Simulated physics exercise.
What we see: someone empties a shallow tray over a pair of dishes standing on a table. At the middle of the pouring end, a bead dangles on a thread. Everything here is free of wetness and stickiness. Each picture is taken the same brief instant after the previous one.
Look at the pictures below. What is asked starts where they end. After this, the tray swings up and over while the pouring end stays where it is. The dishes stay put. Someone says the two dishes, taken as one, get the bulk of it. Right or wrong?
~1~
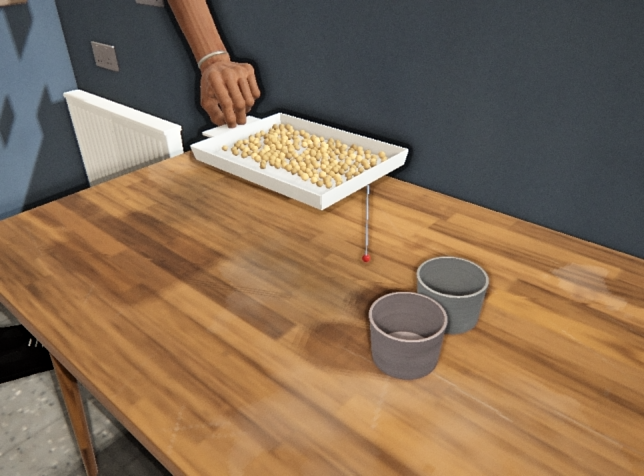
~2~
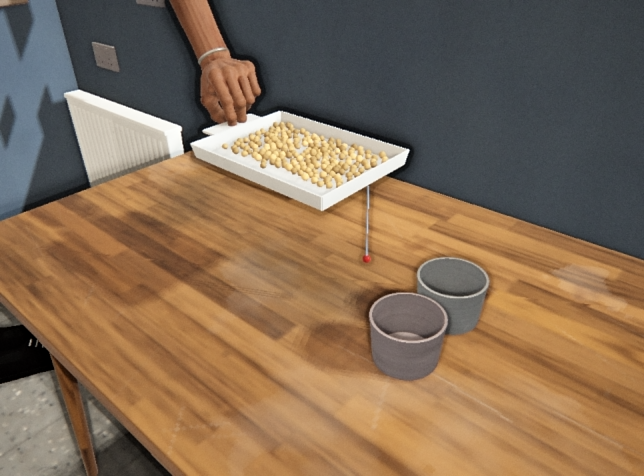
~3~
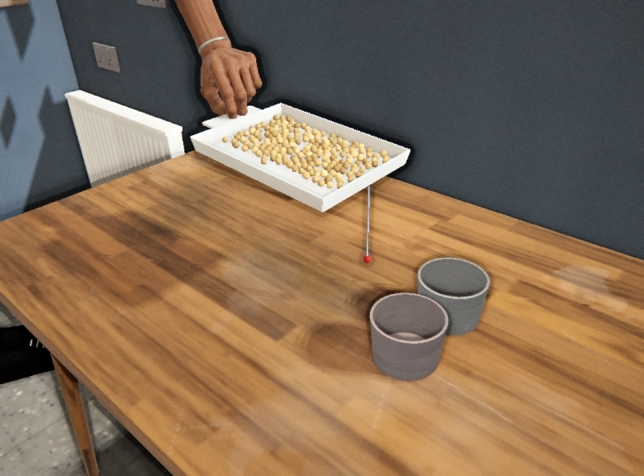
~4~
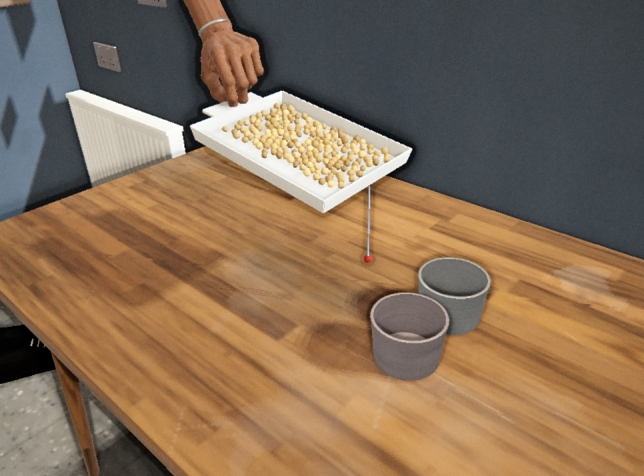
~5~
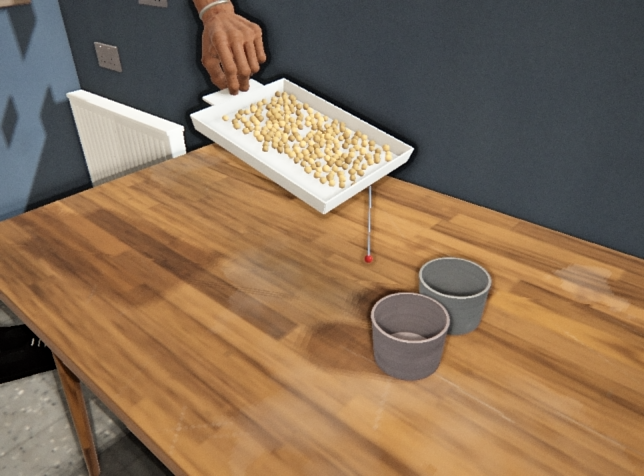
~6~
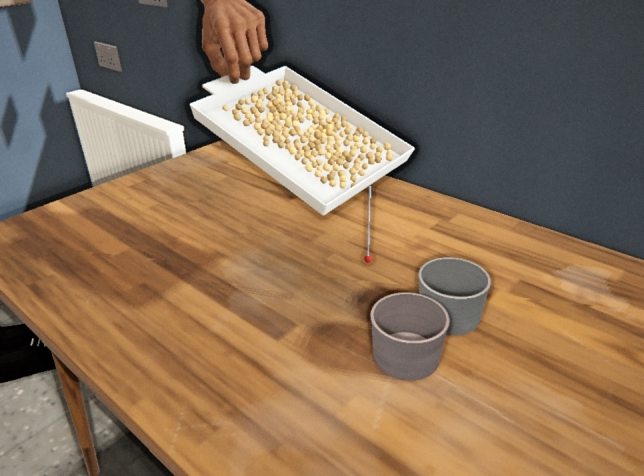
Wrong, they get less than half.
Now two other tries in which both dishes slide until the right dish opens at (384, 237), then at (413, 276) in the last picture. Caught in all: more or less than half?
With the first shift the pair saves less than a half; with the second, beyond half.
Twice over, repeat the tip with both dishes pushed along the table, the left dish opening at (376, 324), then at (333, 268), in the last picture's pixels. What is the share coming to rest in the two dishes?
Trial 1 near 60 percent, trial 2 near 0 percent.
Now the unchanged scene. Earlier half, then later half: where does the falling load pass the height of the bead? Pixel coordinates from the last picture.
The leading part at (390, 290), the rest of it at (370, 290).
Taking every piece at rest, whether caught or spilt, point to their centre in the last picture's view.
Close to (388, 346), more or less.
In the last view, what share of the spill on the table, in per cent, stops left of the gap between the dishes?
I make it about 90 percent or so.
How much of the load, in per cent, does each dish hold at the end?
Left dish: 30 per cent; right dish: 10 per cent.
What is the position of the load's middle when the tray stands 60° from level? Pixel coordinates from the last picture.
Roughly at (345, 151).
Soon after the last picture, tray tipped steeply; all on the tray.
A little later, tray tipped right over; nearly all on the tray; a stray few outside both; a stray few in the air.
Later still, tray tipped past a quarter turn; about a quarter in the left dish; a small part in the right dish; about two thirds outside both.
At rest, tray tipped past a quarter turn; about a quarter in the left dish; a small part in the right dish; about two thirds outside both.
